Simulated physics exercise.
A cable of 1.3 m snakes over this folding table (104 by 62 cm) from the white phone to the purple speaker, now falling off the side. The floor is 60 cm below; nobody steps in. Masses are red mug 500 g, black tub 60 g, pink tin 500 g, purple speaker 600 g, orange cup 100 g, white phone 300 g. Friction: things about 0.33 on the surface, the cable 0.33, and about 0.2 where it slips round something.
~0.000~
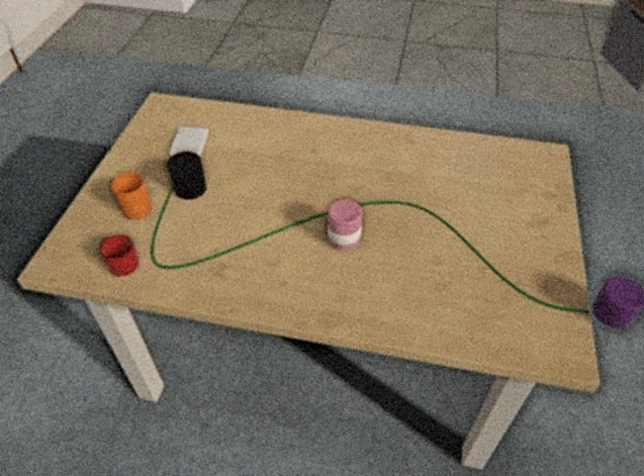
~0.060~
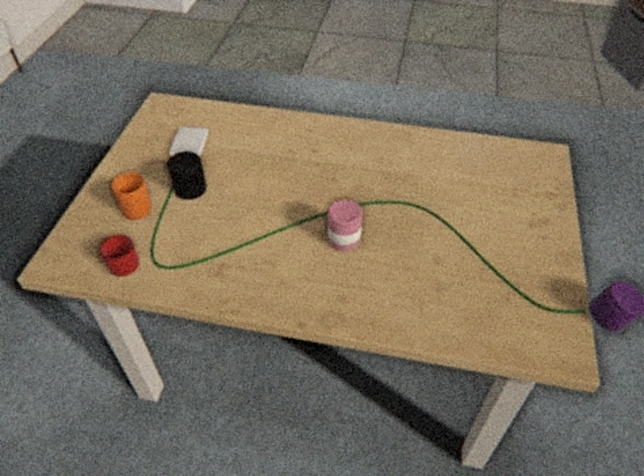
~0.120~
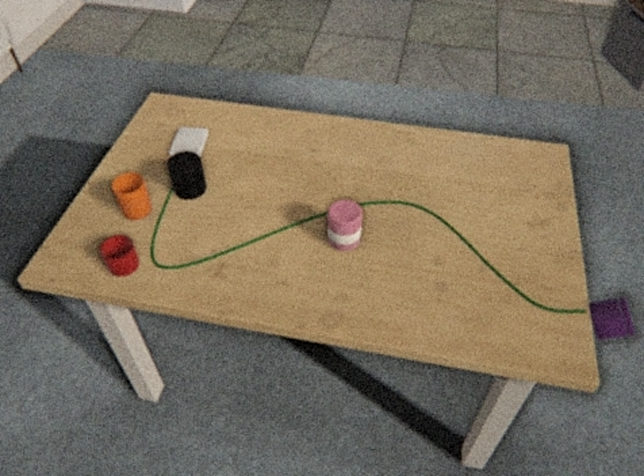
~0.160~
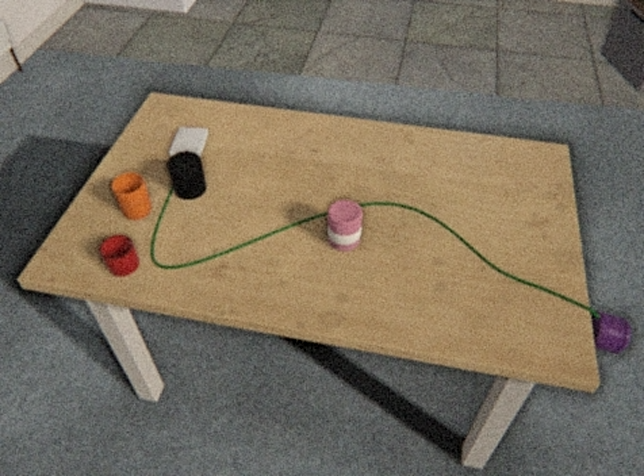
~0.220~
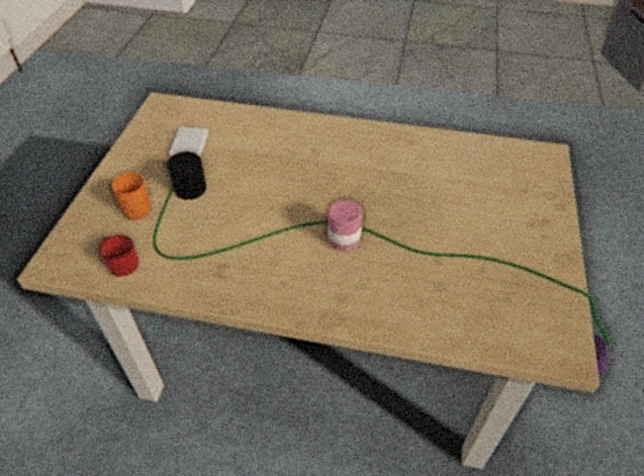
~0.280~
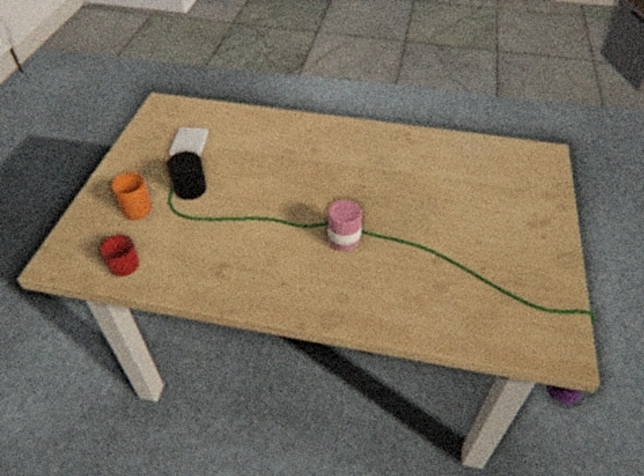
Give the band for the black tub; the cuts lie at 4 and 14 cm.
The black tub travels a long way.
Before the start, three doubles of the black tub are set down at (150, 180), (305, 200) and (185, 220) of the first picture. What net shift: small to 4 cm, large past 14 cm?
In that order: Small, large, large.
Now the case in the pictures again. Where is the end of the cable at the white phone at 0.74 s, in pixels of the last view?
At about (340, 215).
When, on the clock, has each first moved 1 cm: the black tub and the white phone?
About: Black tub 0.32 s, white phone 0.38 s.
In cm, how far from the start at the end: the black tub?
Black tub off the top.
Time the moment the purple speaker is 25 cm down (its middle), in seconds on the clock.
That is: 0.28 s.
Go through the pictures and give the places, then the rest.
The first frame shows black tub (184, 161); cable runs through (525, 294) (429, 212) (313, 218) (193, 264).
The second frame shows purple speaker (624, 296); cable runs through (523, 295) (313, 218).
The third frame shows purple speaker (611, 319); cable runs through (523, 296) (313, 218).
The fourth frame shows purple speaker (604, 332); cable runs through (539, 287) (313, 218).
The fifth frame shows purple speaker (587, 356); cable runs through (590, 299).
The sixth frame shows black tub (184, 161); cable runs through (519, 299) (396, 240) (274, 220).
By 0.5 s, the cable's tail end at (261, 155); black tub on its side, 31 cm off its start, white phone 19 cm off its start, purple speaker over the edge.
By 0.7 s, the cable's tail end at (340, 215); black tub over the edge, white phone 42 cm off its start, purple speaker over the edge.
By 1.0 s, the cable's tail end at (394, 234); black tub over the edge, white phone 50 cm off its start at (391, 211), purple speaker over the edge.
By 1.2 s, the cable's tail end at (395, 234); black tub over the edge, white phone 50 cm off its start, purple speaker over the edge.
By 2.4 s, the cable's tail end at (395, 234); black tub over the edge, white phone 50 cm off its start at (391, 211), purple speaker over the edge.
